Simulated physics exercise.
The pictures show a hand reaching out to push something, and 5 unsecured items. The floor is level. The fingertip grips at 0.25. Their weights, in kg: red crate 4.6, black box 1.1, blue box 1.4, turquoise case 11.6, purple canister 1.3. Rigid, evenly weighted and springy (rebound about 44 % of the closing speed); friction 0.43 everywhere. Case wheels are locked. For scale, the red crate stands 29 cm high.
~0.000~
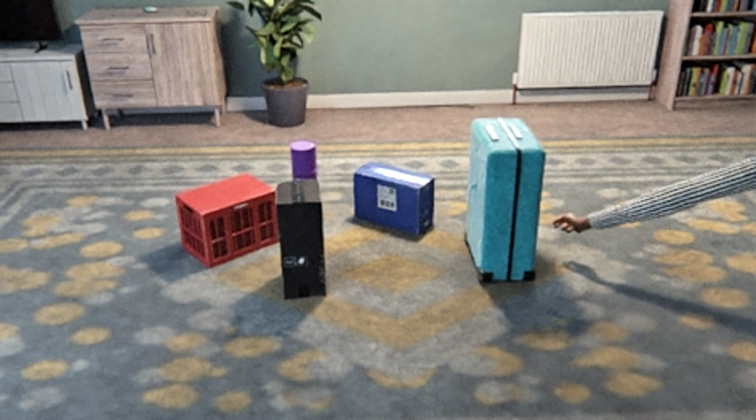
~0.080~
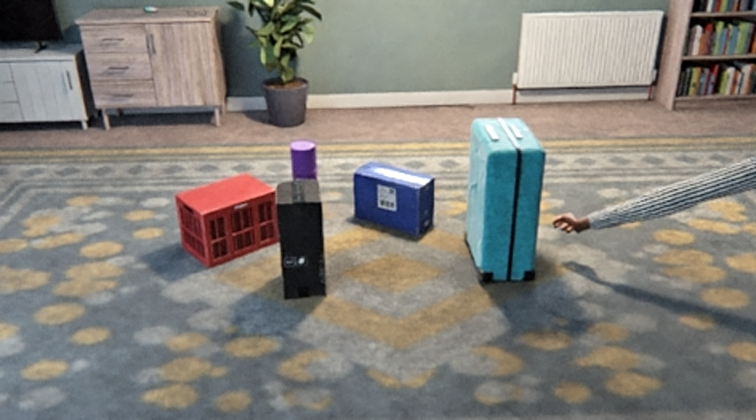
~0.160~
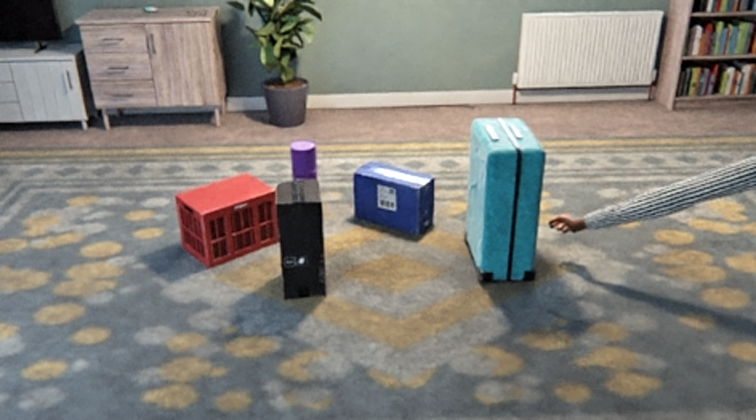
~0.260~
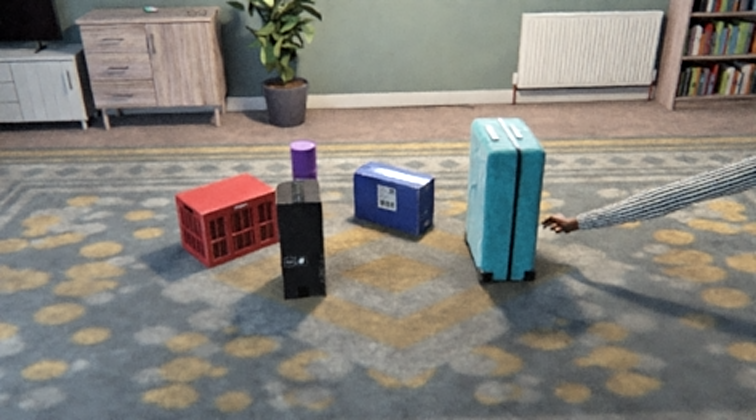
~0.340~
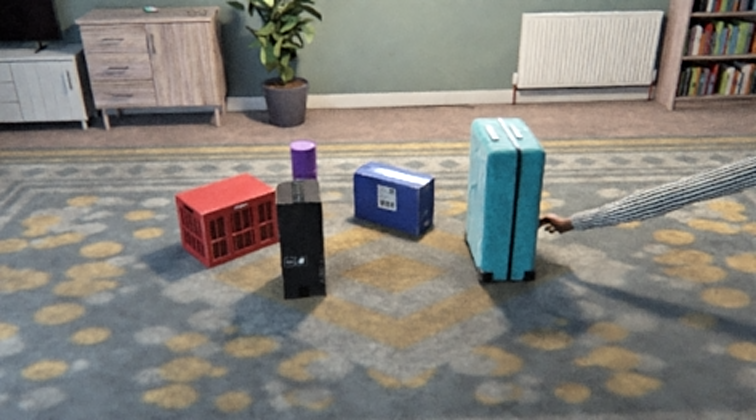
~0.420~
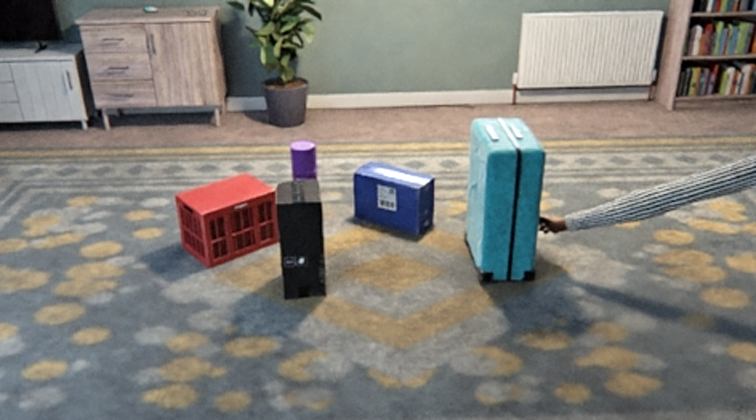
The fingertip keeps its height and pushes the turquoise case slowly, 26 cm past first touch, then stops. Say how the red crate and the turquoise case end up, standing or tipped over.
The red crate stays upright and the turquoise case stays upright.
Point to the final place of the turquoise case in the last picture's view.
Near (446, 201).
After 0.62 s, 18 cm of travel; turquoise case moved 5 cm near (491, 199).
After 0.92 s, 28 cm of travel; turquoise case moved 15 cm near (469, 200).
After 1.22 s, 38 cm of travel; turquoise case moved 25 cm near (447, 201).
In the end (1.8 s), not toppled but over 14 cm from the start, turquoise case; the other 4 under 14 cm from the start. At the end, from the last picture's camera, red crate near (229, 219), turquoise case near (446, 201).
